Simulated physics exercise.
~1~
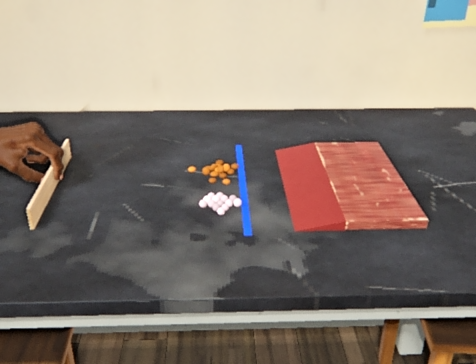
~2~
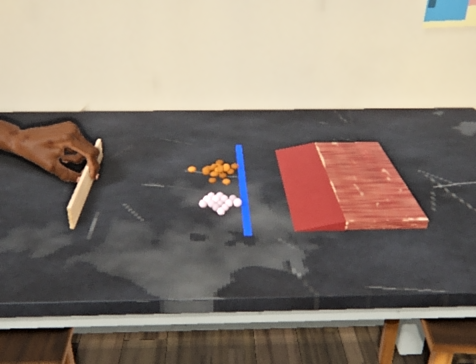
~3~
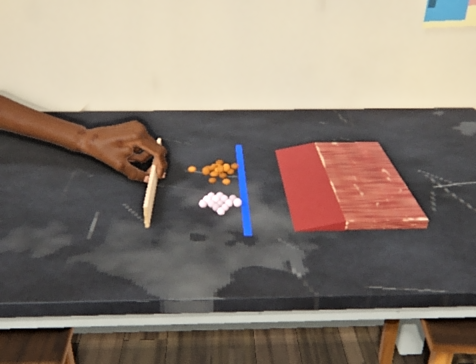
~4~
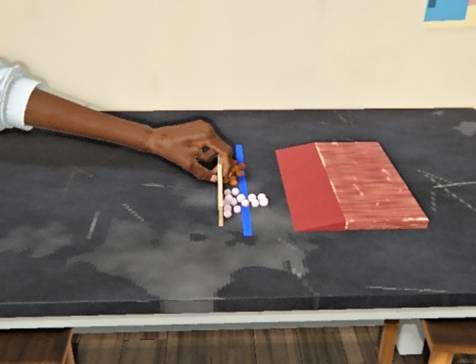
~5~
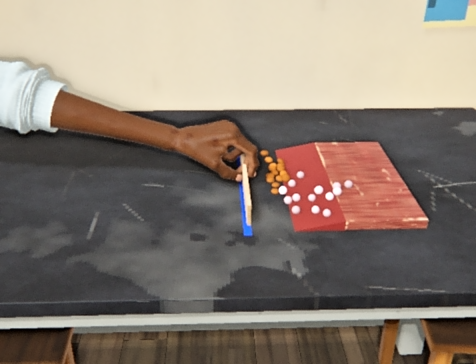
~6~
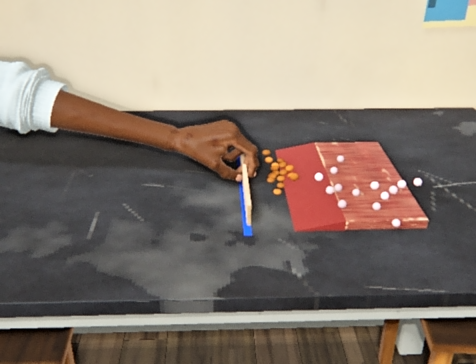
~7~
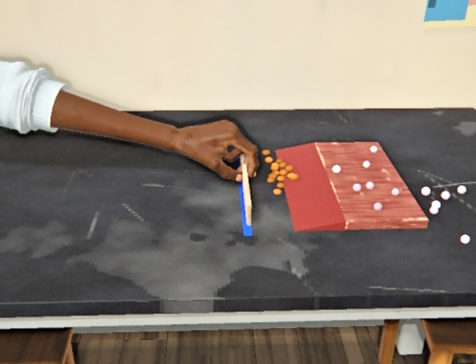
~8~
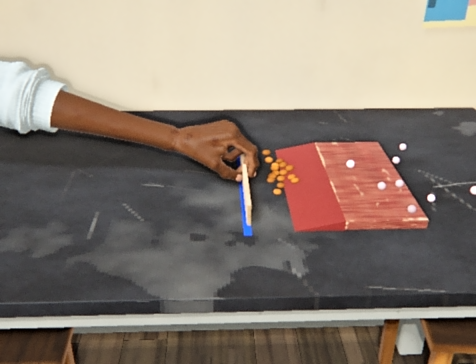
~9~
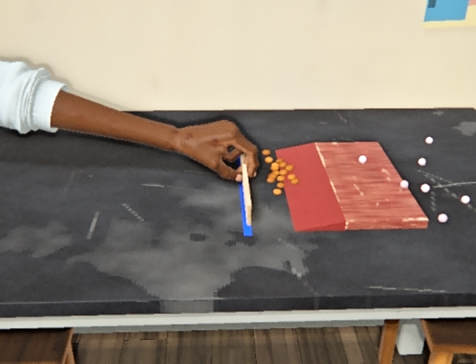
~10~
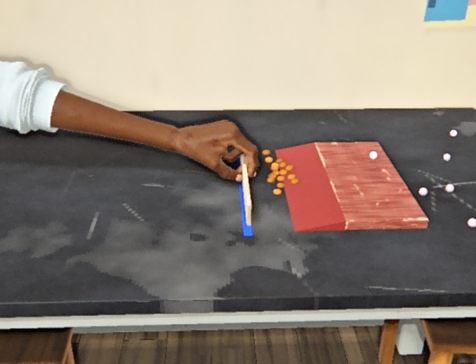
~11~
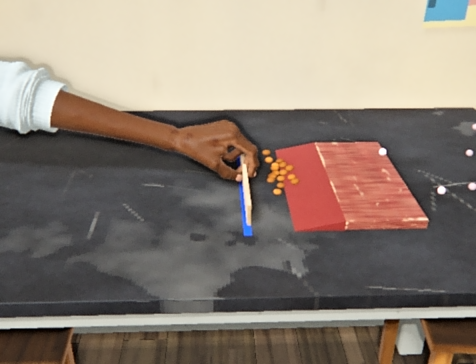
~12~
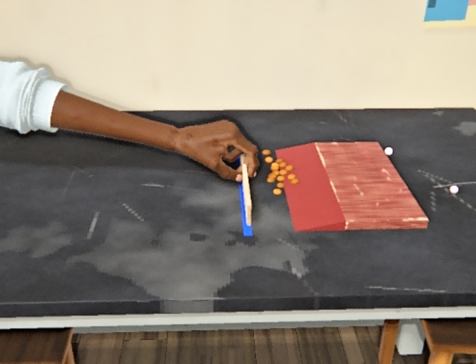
Dark tabletop with a hand sweeping a wooden strip to blue tape, pink balls rolling over a red ramp, orange pieces stopping at its edge.
